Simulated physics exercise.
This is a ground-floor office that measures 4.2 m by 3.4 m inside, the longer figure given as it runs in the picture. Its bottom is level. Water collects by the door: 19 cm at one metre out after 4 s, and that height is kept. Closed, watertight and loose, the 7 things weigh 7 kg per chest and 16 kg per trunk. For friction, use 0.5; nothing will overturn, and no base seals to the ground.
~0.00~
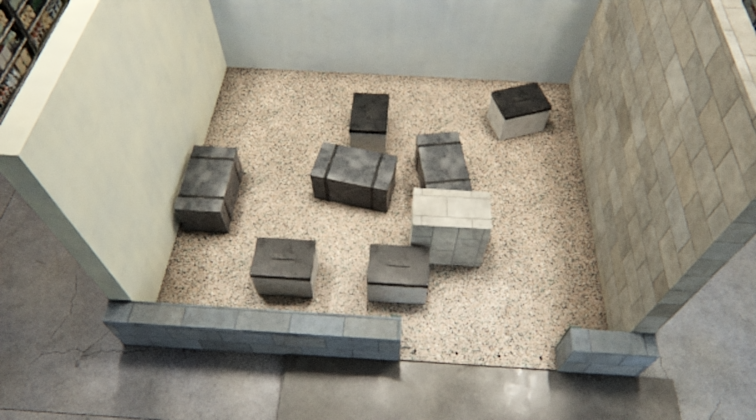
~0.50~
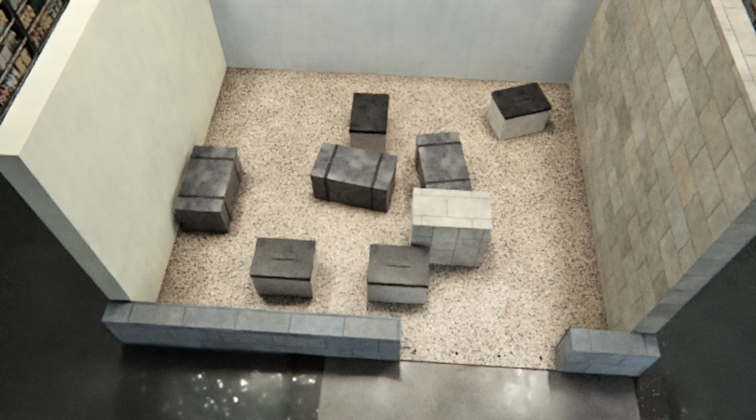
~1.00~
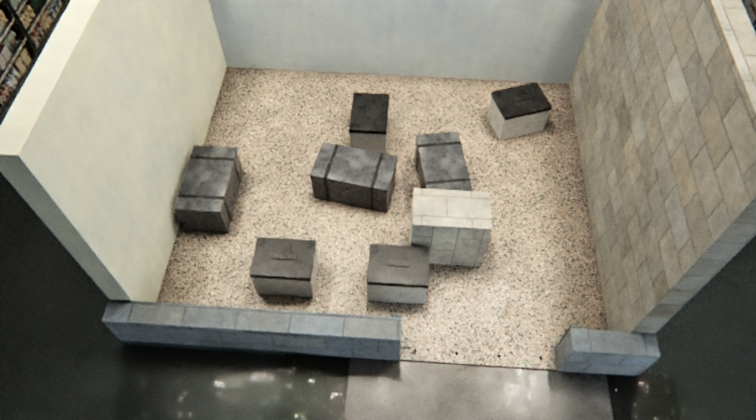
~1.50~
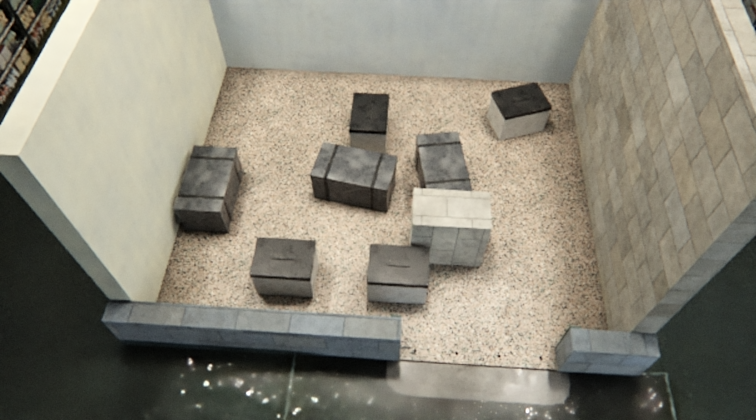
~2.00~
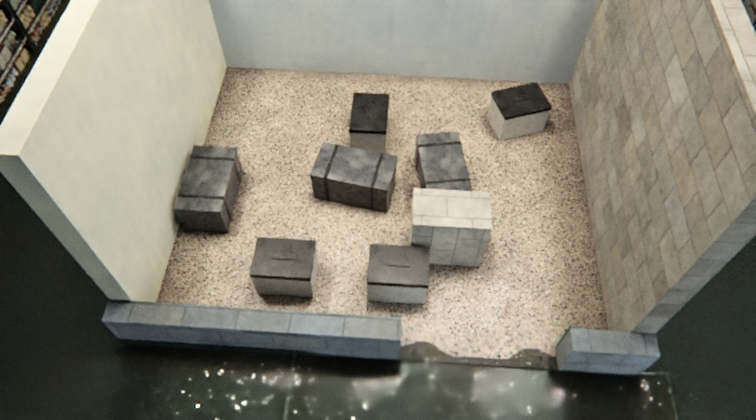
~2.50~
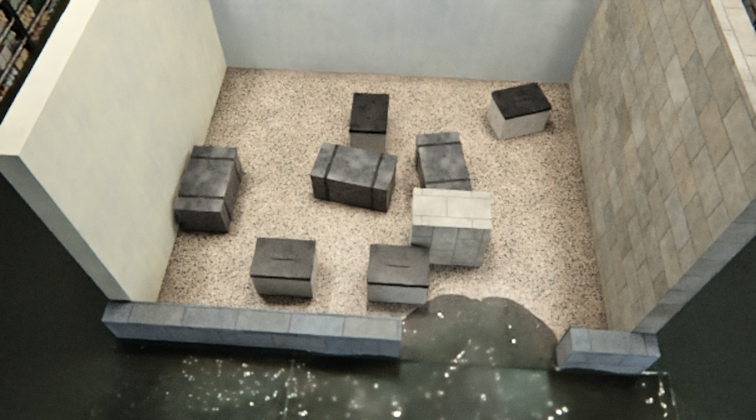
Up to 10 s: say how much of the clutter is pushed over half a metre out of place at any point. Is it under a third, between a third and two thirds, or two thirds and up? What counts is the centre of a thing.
It's going to be a fair part, a third to two thirds.
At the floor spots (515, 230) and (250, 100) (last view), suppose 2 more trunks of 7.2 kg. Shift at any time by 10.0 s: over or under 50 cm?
Order as asked - beyond the cutoff and inside the cutoff.
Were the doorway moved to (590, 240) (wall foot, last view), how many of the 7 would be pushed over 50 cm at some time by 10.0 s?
Then it comes to 6 of them.
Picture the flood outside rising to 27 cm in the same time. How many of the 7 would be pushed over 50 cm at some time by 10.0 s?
You'd get 6 in that case.
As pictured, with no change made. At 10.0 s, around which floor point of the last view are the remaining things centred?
That lands at roughly (303, 172).
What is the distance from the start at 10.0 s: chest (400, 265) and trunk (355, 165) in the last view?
Respectively 200 and 10 cm.
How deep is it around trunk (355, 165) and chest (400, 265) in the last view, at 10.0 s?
Around 6 cm and 11 cm.
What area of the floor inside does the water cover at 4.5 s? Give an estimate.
Some 5.0 m2.
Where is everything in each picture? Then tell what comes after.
The first picture shows a chest at (370, 111) rests on the ground; a trunk at (207, 177), on the bottom; 0.0 m2 under water; 0 of 7 have shifted.
The second picture shows a chest at (370, 111) rests on the ground; a trunk at (207, 177) rests on the ground; water covers 0.0 m2; 0 of 7 have shifted.
The third picture shows a chest at (370, 111), on the bottom; a trunk at (207, 177) rests on the ground; 0.0 m2 under water; 0 of 7 have shifted.
The fourth picture shows a chest at (370, 111) rests on the ground; a trunk at (207, 177), on the bottom; 0.0 m2 under water; 0 of 7 have shifted.
The fifth picture shows a chest at (370, 111), on the bottom; a trunk at (207, 177), on the bottom; water covers 0.0 m2; 0 of 7 have shifted.
The sixth picture shows a chest at (370, 111) rests on the ground; a trunk at (207, 177) rests on the ground; water covers 0.5 m2; 0 of 7 have shifted.
After 3.5 s 0 of 7 are over 50 cm from their spots; 0 afloat.
After 4.5 s 1 of 7 are over 50 cm from their spots; 0 afloat.
After 7.0 s 3 of 7 are over 50 cm from their spots; 3 afloat.
After 10.0 s 4 of 7 are over 50 cm from their spots, and 4 have been at some point; 6 afloat.
